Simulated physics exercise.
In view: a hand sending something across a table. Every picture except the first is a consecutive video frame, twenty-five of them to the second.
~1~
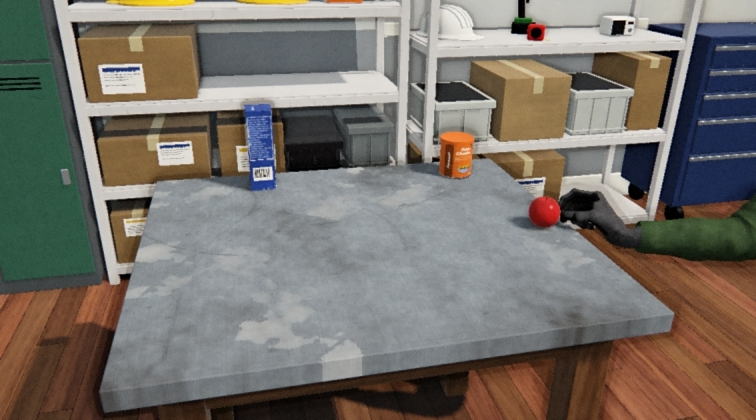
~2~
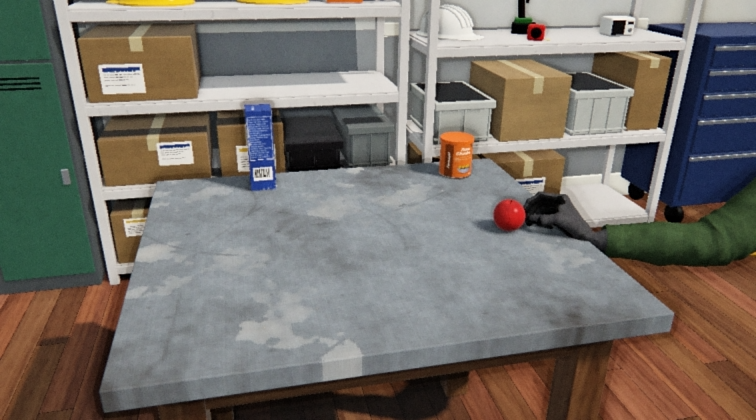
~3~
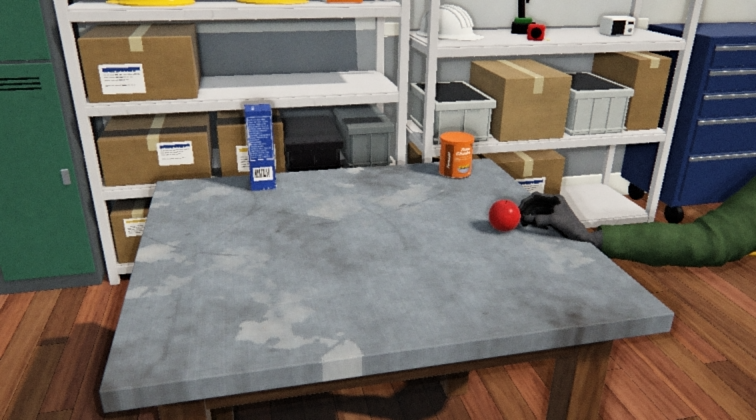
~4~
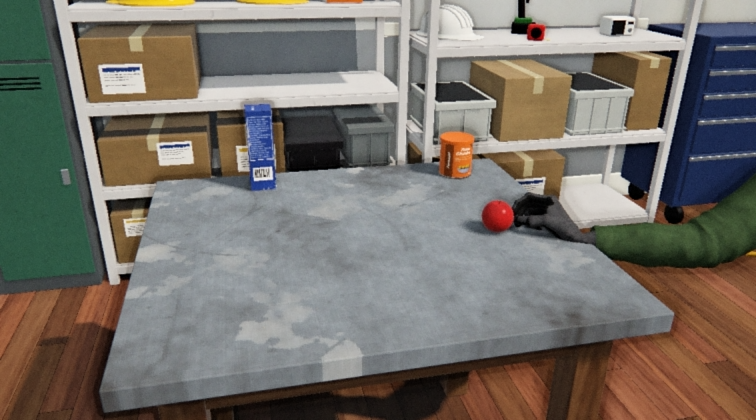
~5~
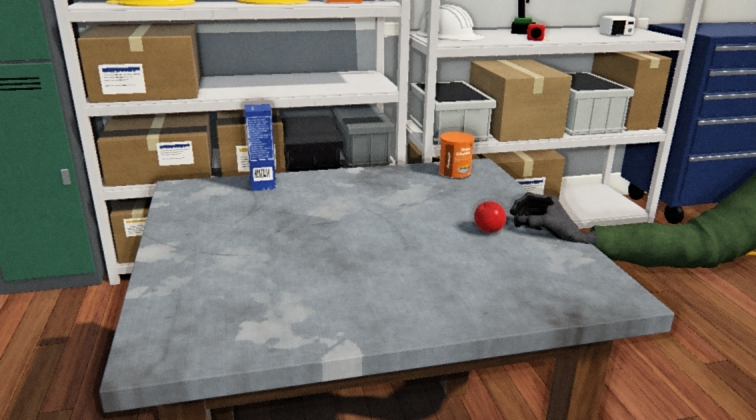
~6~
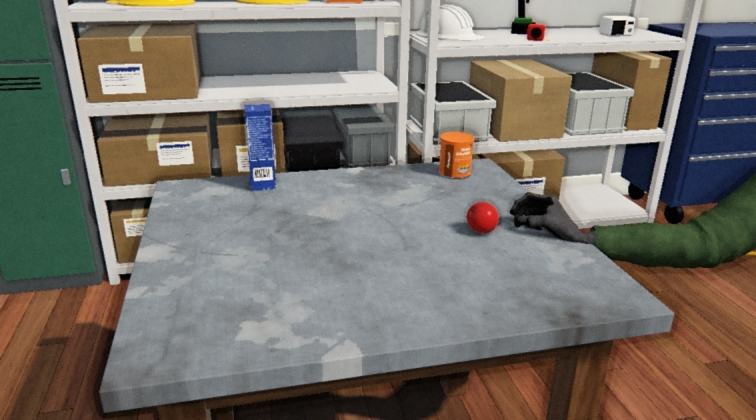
A red apple sits near the right edge of a grey, blotchy tabletop in a storage room, seen from slightly above by a still camera. A blue box stands at the back left and an orange container at the back right, before white shelves of cardboard boxes. A dark-gloved, green-sleeved hand moves the apple leftward, then stays behind as it slides slightly farther left.
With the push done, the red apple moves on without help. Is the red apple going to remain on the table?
It is safe on the table.
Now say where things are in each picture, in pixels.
Under the hand; red apple (544, 212), in the first picture.
Under the hand; red apple (509, 215), in the second picture.
Under the hand; red apple (504, 216), in the third picture.
Red apple (498, 216), in the fourth picture.
Red apple (490, 217) moved a little, in the fifth picture.
Red apple (483, 218) moved a little, in the sixth picture.
Then, 0.10 s later than the last frame, red apple moved about its own width near (466, 219).
Then, 0.20 s later than the last frame, red apple moved about its own width near (452, 221).
Then, 0.50 s later than the last frame, red apple moved well along near (426, 223).
When it is over, moved from the start, red apple. End places, in pixels of the last picture, red apple near (422, 223).
